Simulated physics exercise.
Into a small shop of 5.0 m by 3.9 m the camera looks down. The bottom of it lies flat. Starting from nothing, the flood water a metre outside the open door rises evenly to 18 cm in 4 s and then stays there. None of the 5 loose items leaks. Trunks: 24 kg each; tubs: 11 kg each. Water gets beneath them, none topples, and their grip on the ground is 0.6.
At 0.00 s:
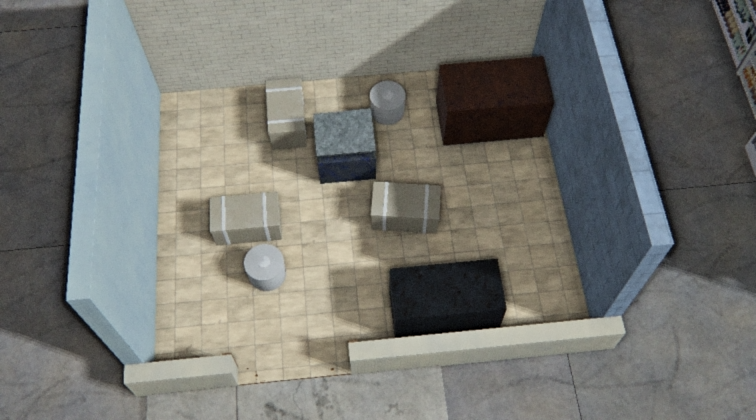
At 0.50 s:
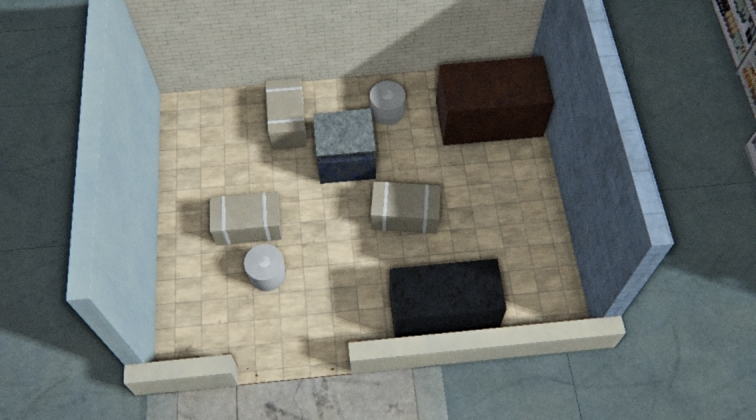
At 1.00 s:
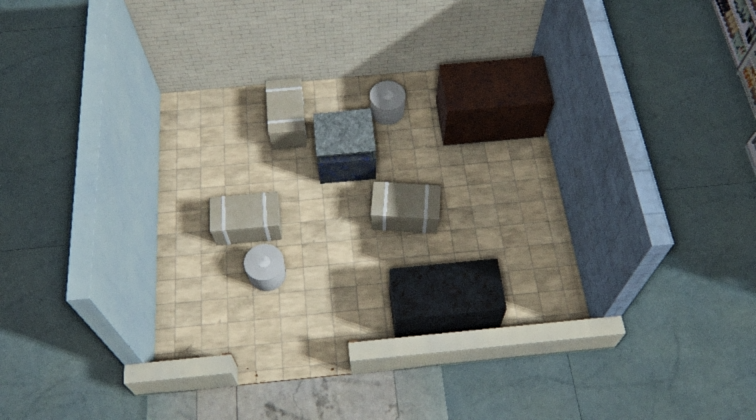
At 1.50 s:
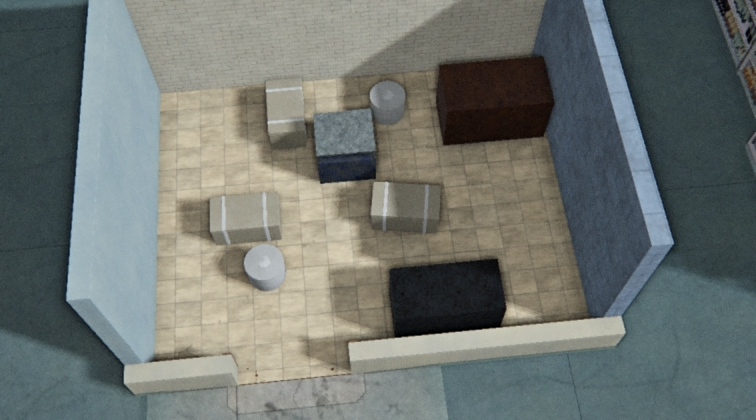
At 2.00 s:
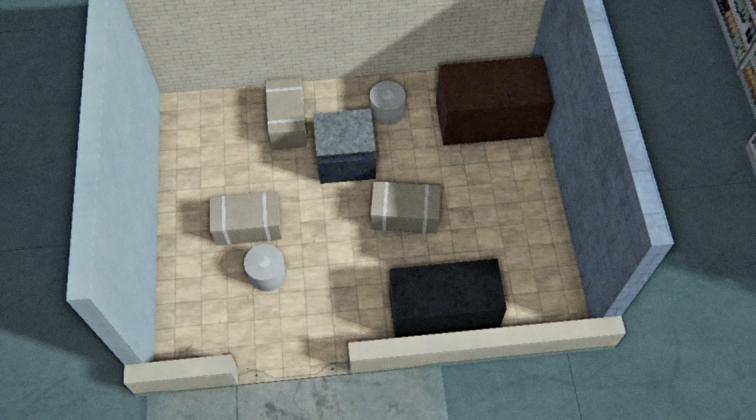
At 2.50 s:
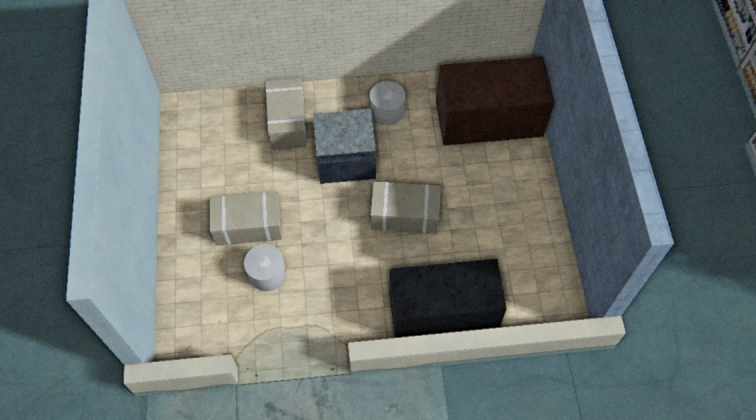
In a small open-topped shop seen from above, the boxes, tubs and dark blocks stayed still while water spread over the ground outside, then a shallow patch crept in through the front gap.
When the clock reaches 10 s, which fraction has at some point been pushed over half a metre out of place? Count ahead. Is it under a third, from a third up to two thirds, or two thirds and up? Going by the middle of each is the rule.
I expect the share that gets shoved will be in the middle band.
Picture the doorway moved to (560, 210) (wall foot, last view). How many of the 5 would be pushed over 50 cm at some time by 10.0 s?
The answer then is 1.
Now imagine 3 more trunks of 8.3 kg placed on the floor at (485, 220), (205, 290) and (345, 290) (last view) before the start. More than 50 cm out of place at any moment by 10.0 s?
Taking them in order, the first is within that distance, the second is beyond that distance and the third is beyond that distance.
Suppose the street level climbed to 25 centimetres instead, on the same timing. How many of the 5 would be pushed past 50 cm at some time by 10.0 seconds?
The answer would then be 5.
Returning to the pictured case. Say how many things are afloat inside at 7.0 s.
By my count, 1.
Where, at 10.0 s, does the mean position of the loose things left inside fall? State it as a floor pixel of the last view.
Mean position approx. (329, 157).
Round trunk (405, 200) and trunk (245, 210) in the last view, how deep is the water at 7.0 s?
Depth approx. 5 cm / 5 cm.
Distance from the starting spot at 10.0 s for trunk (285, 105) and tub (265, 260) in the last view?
Shifts: 30 cm / 120 cm.
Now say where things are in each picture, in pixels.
A trunk at (285, 105) rests on the ground; a tub at (264, 262), on the bottom; water covers 0.0 m2; 0 of 5 have shifted, in the first picture.
A trunk at (285, 105), on the bottom; a tub at (264, 262) rests on the ground; water covers 0.0 m2; 0 of 5 have shifted, in the second picture.
A trunk at (285, 105), on the bottom; a tub at (264, 262) rests on the ground; 0.0 m2 under water; 0 of 5 have shifted, in the third picture.
A trunk at (285, 105), on the bottom; a tub at (264, 262), on the bottom; water covers 0.0 m2; 0 of 5 have shifted, in the fourth picture.
A trunk at (285, 105), on the bottom; a tub at (264, 262), on the bottom; 0.0 m2 under water; 0 of 5 have shifted, in the fifth picture.
A trunk at (285, 105) rests on the ground; a tub at (264, 262), on the bottom; 0.4 m2 under water; 0 of 5 have shifted, in the sixth picture.
After 3.5 s 0 of 5 are over 50 cm from their spots; 0 afloat.
After 4.5 s 0 of 5 are over 50 cm from their spots; 0 afloat.
After 7.0 s 0 of 5 are over 50 cm from their spots; 1 afloat.
After 10.0 s 2 of 5 are over 50 cm from their spots, and 2 have been at some point; 3 afloat.
